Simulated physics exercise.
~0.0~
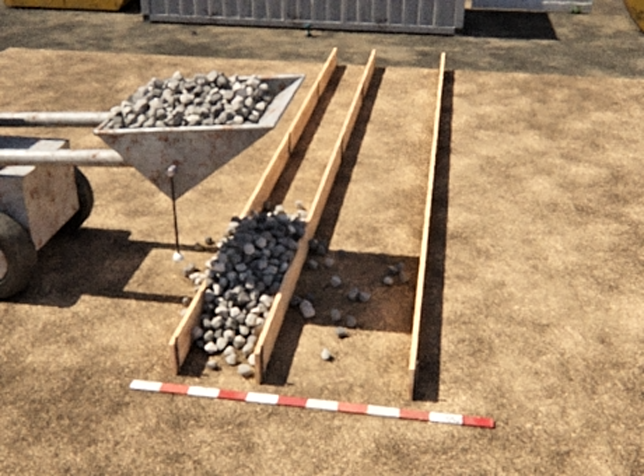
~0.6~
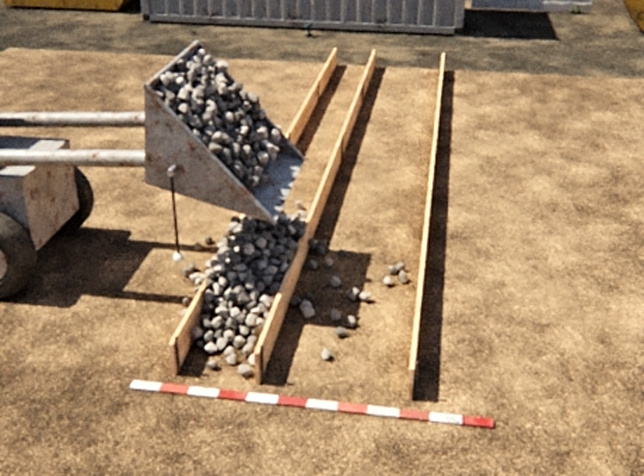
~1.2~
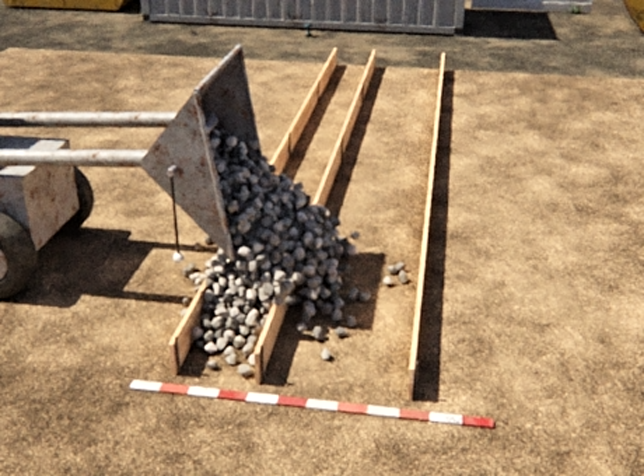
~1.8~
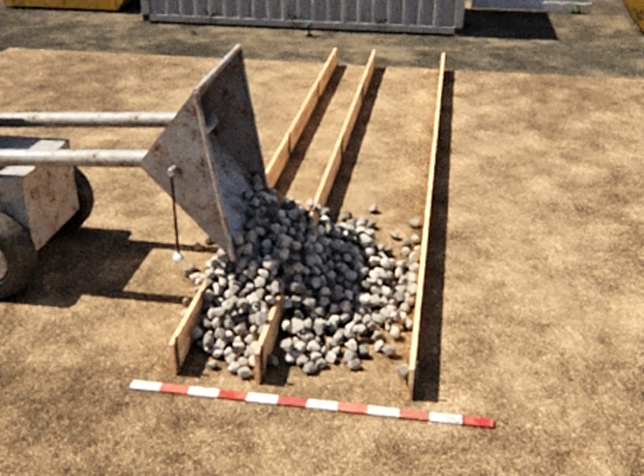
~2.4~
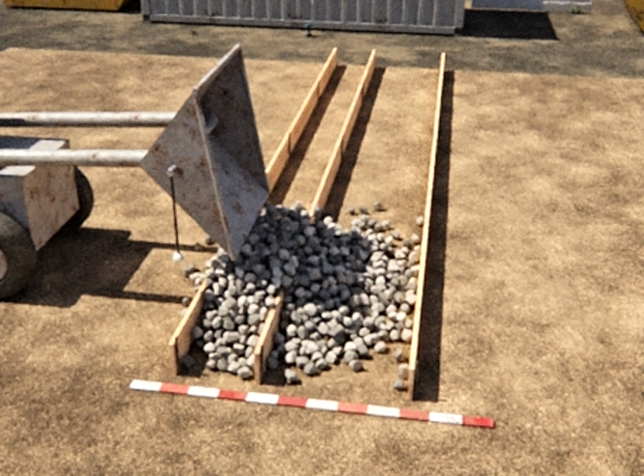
At the start, a compact loader on the left holds a bucket heaped with grey stones above three wooden boards, with an earlier pile lying mostly in the near bay and a few stones scattered beyond it. The bucket tips forward to the right, its load still mostly inside as the floor steepens. Stones then pour out over the heap and across the middle board. They spread through the far bay toward the right-hand board while the bucket stays steeply tilted. Finally the bucket hangs empty, and stones cover both bays near the striped staff, burying part of the middle board.
